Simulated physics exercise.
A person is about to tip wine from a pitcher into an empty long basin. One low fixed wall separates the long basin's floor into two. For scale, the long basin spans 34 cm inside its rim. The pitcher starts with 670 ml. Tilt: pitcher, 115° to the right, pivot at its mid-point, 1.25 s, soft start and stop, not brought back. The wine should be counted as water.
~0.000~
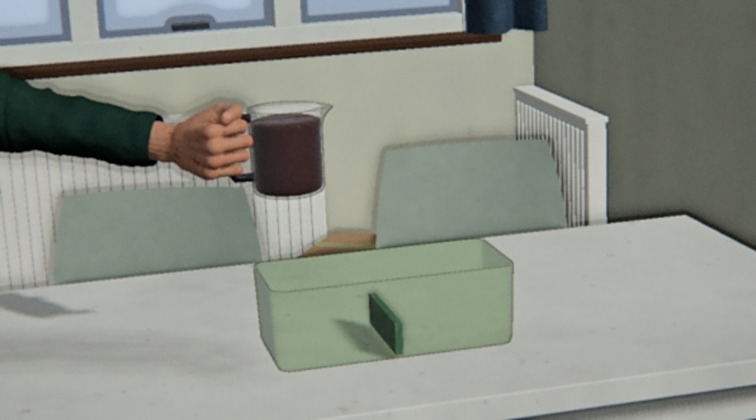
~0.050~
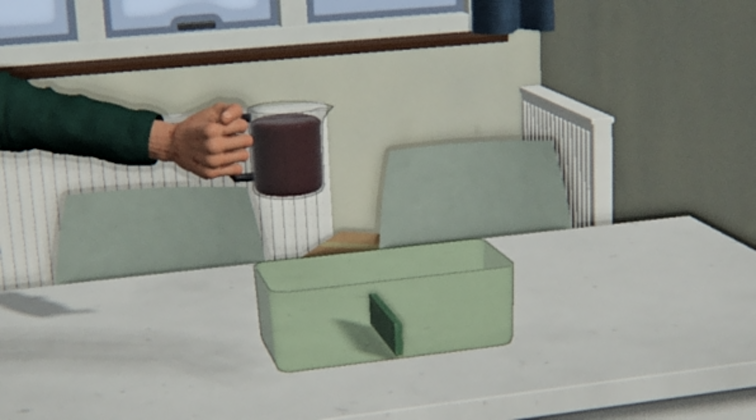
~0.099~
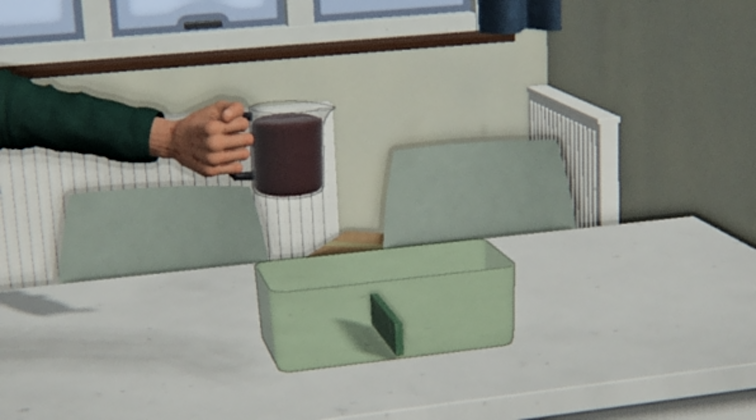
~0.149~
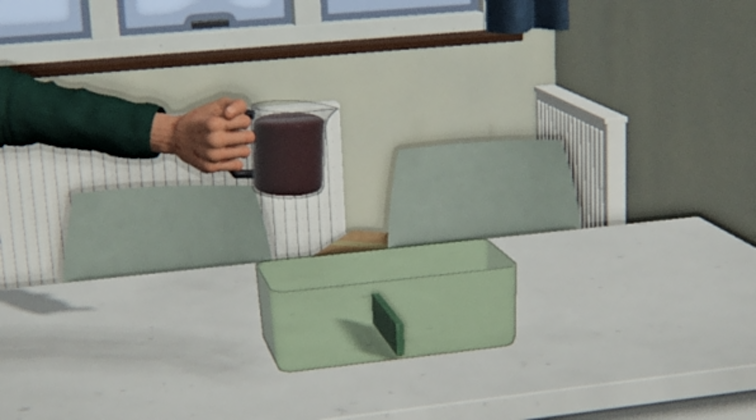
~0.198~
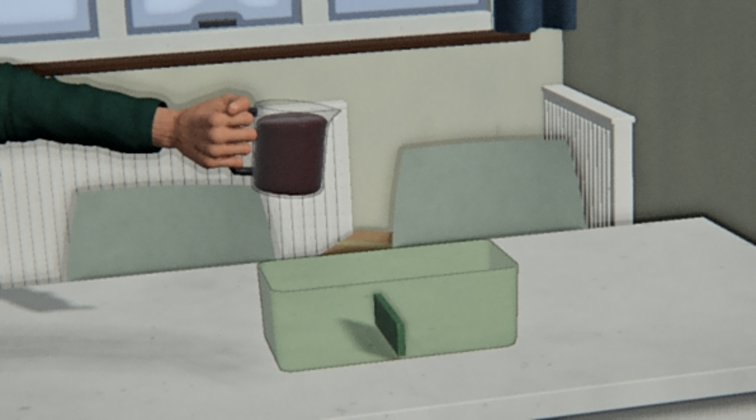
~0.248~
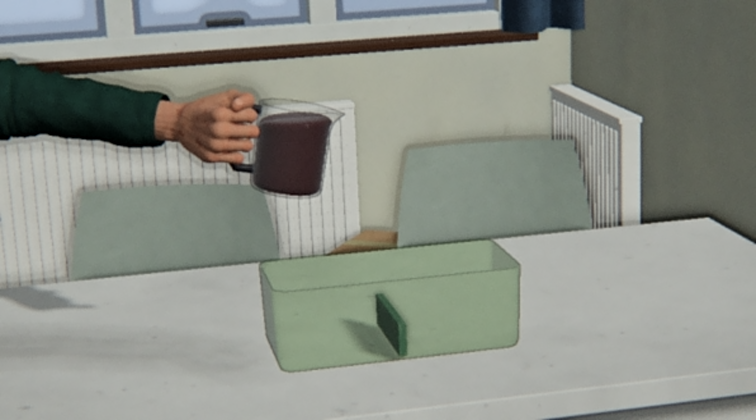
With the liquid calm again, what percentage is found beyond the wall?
Beyond the wall there is roughly 72 percent.
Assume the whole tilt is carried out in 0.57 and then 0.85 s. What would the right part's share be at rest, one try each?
Try 1: Approx. 50 %; try 2: Approx. 65 %.
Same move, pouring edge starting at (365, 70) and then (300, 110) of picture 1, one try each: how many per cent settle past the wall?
Near 90 in a hundred on the first go and near 10 in a hundred on the second.
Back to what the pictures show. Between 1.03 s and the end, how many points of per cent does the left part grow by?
Some 24 per cent.
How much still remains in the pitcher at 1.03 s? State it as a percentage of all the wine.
Around 20 in a hundred is still there.
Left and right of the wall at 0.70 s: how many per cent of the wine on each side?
Roughly 0 sits left and 5 sits right.
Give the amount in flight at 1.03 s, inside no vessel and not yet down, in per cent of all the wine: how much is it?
Airborne fraction: Approx. 22 %.
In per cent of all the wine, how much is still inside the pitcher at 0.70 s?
At that time about 78 in a hundred parts are still held.
Then, 0.70 s in, the tilt is 68° and 78 per cent is still to pour, 0 is left of the wall and 5 right of it.
Then, 1.03 s in, the tilt is 106° and 20 per cent is still to pour, 3 is left of the wall and 55 right of it.
Then, 1.37 s in, the tilt is 115° and 0 per cent is still to pour, 26 is left of the wall and 72 right of it.
Then, 1.75 s in, the tilt is 115° and 0 per cent is still to pour, 27 is left of the wall and 72 right of it.
Finally, 27 per cent lies left of the wall, 72 right of it and 1 outside.
